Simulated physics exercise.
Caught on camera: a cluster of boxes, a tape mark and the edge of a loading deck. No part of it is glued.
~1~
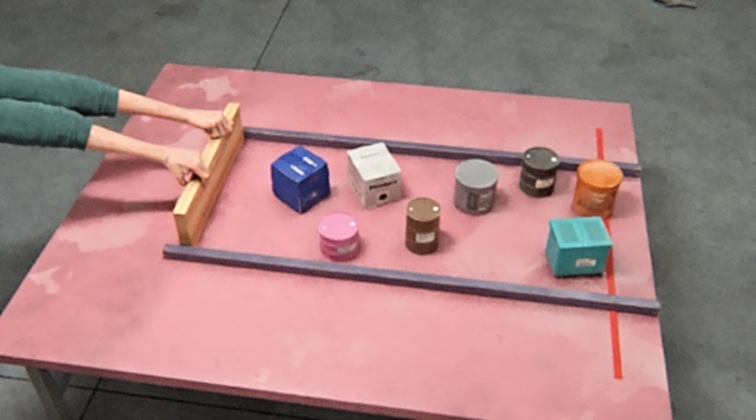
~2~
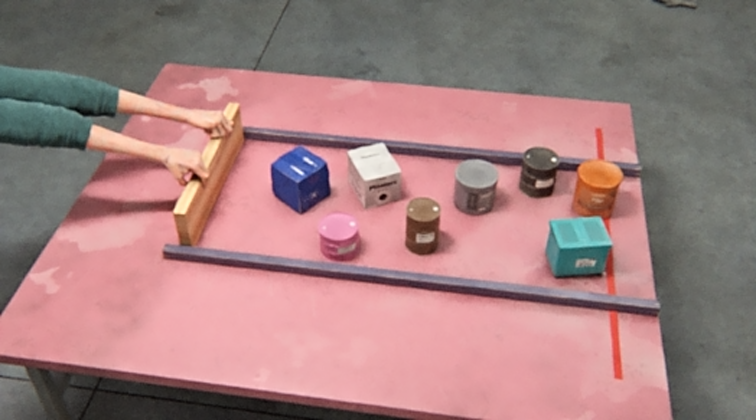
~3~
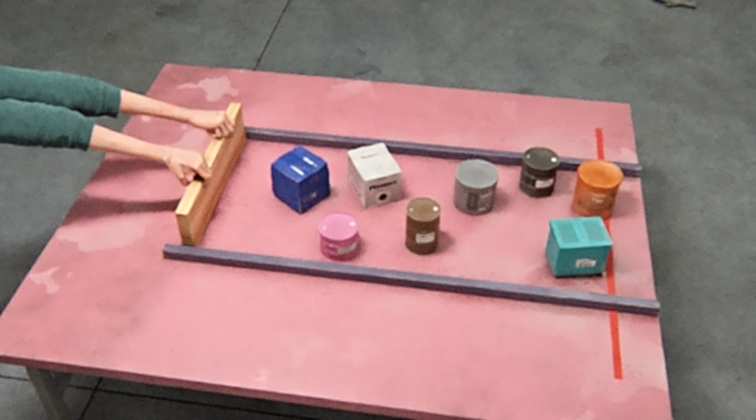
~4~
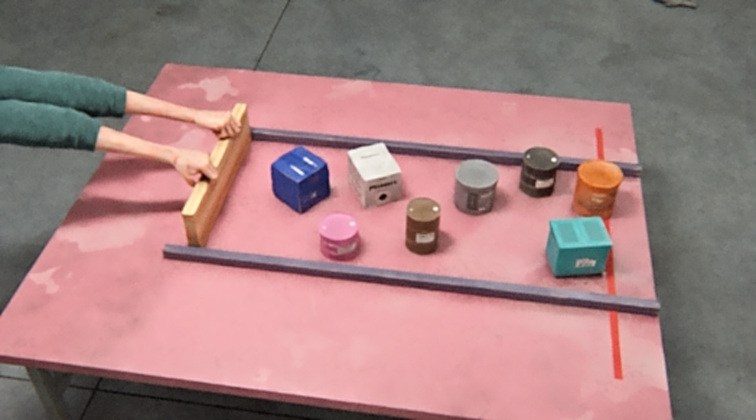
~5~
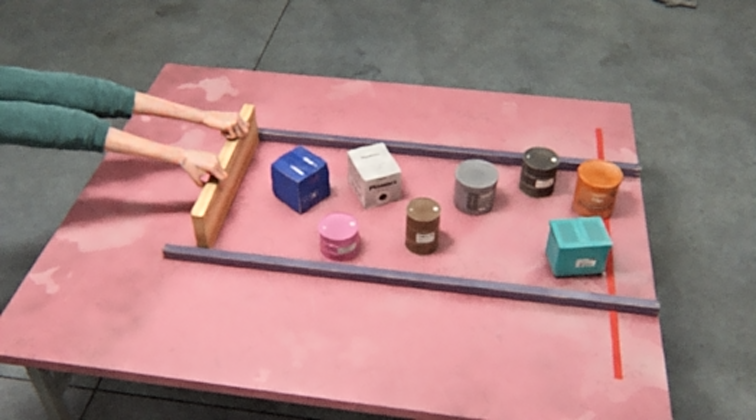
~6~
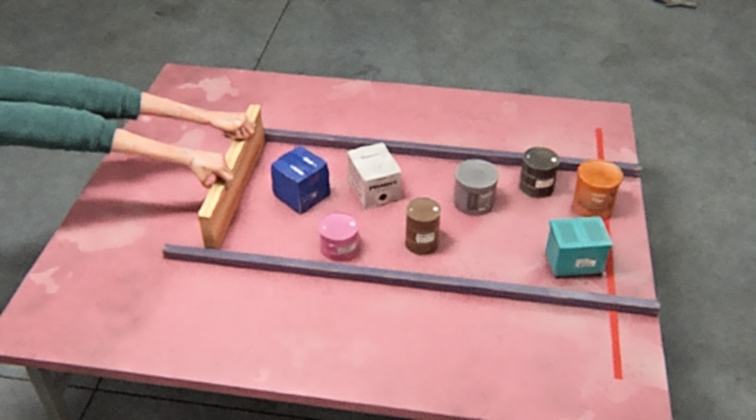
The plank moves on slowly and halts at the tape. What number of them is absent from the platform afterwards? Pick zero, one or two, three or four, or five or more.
Three or four of them.
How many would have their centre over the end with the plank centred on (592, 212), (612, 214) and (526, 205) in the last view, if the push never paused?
4; 4; 0.
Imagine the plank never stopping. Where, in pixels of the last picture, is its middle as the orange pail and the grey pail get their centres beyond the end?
Roughly at (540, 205) and roughly at (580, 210).
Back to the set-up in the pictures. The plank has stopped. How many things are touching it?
All in all, 4.
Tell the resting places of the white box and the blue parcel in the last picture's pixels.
First (632, 175), then (633, 209).
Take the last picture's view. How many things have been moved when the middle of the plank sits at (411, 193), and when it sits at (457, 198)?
The first number is 5, the next one 5.
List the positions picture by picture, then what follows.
In the first picture, orange pail (596, 190); turquoise tote (577, 248); black canister (539, 172); plank (212, 173); tape (607, 233).
In the second picture, turquoise tote (577, 248); grey pail (475, 188).
In the third picture, black canister (539, 173); brown canister (423, 227).
In the fourth picture, orange pail (596, 190); white box (374, 176).
In the fifth picture, turquoise tote (577, 248); pink canister (339, 237).
In the sixth picture, orange pail (596, 190); turquoise tote (577, 248); black canister (539, 173); plank (235, 175); tape (607, 233).
A little later, none off yet; orange pail at rest near (596, 190); turquoise tote at rest near (577, 248); black canister at rest near (539, 173).
When it is over, the number that fall off is three or four; down, grey pail, black canister, turquoise tote and orange pail.
